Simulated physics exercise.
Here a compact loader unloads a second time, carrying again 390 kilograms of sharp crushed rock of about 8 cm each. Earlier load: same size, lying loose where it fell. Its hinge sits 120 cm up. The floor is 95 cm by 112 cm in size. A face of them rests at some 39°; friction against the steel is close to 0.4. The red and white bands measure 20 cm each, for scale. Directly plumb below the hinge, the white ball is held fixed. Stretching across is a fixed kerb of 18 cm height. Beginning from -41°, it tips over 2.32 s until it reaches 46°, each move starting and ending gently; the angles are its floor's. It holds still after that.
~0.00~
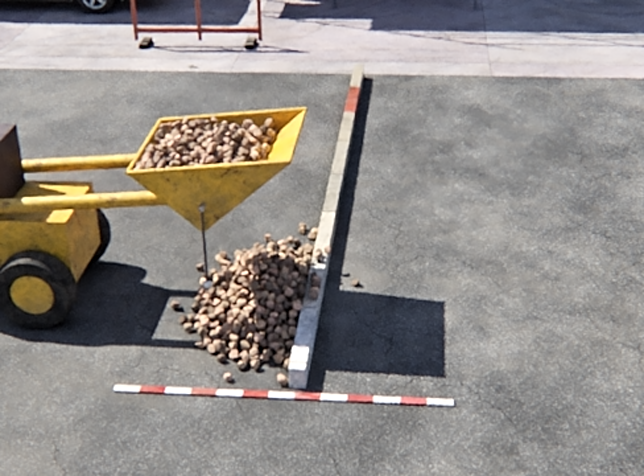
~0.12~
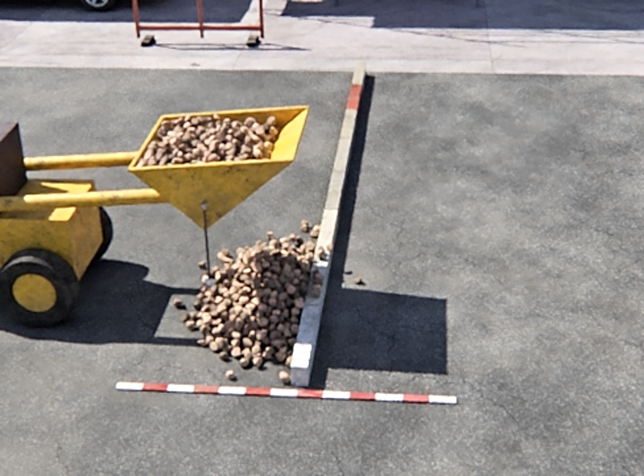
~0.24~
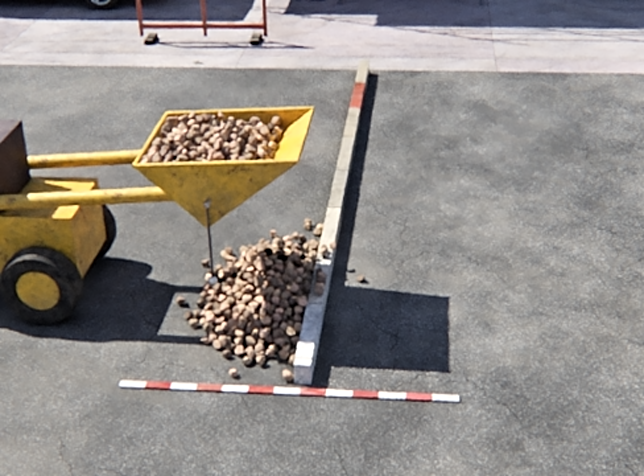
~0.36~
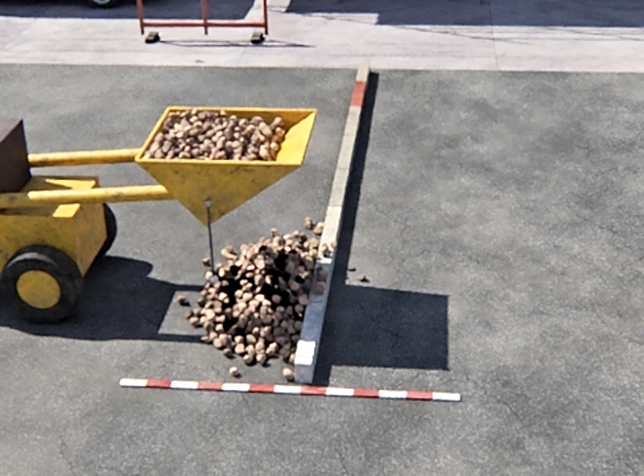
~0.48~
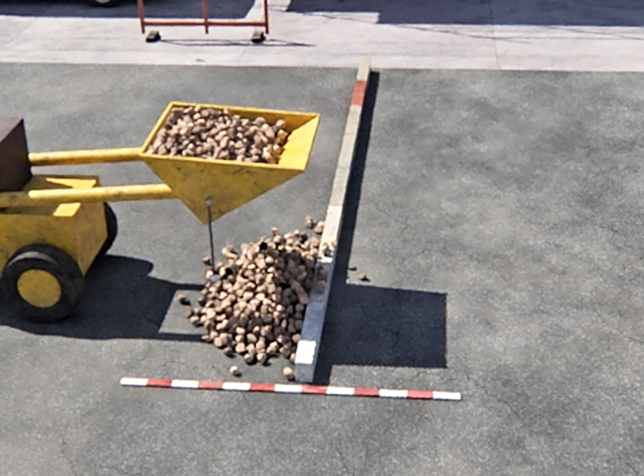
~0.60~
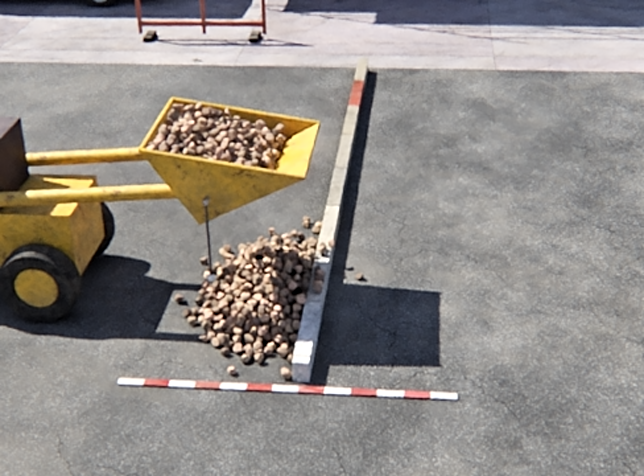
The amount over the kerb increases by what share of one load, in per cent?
By about 52 per cent of a load.
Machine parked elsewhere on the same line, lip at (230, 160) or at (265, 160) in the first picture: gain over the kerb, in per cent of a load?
Around 0 and 20 percent respectively.
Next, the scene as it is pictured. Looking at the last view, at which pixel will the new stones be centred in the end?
Middle: Approx. (329, 284) px.
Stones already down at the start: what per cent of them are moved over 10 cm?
0 per cent.
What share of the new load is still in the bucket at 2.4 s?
Roughly 15 per cent is still inside.
After 1.7 s the floor is at 32°; in per cent of one load, 95 in the bucket, 105 on this side of the kerb; the foremost stones are at (326, 274).
After 2.4 s the floor is at 46°; in per cent of one load, 16 in the bucket, 154 on this side of the kerb, 30 over the kerb; the foremost stones are at (408, 296).
After 2.8 s the floor is at 46°; in per cent of one load, 1 in the bucket, 153 on this side of the kerb, 46 over the kerb; the foremost stones are at (441, 310).
After 5.4 s the floor is at 46°; in per cent of one load, 0 in the bucket, 148 on this side of the kerb, 52 over the kerb; the foremost stones are at (450, 312). Net gain over the kerb, 52.
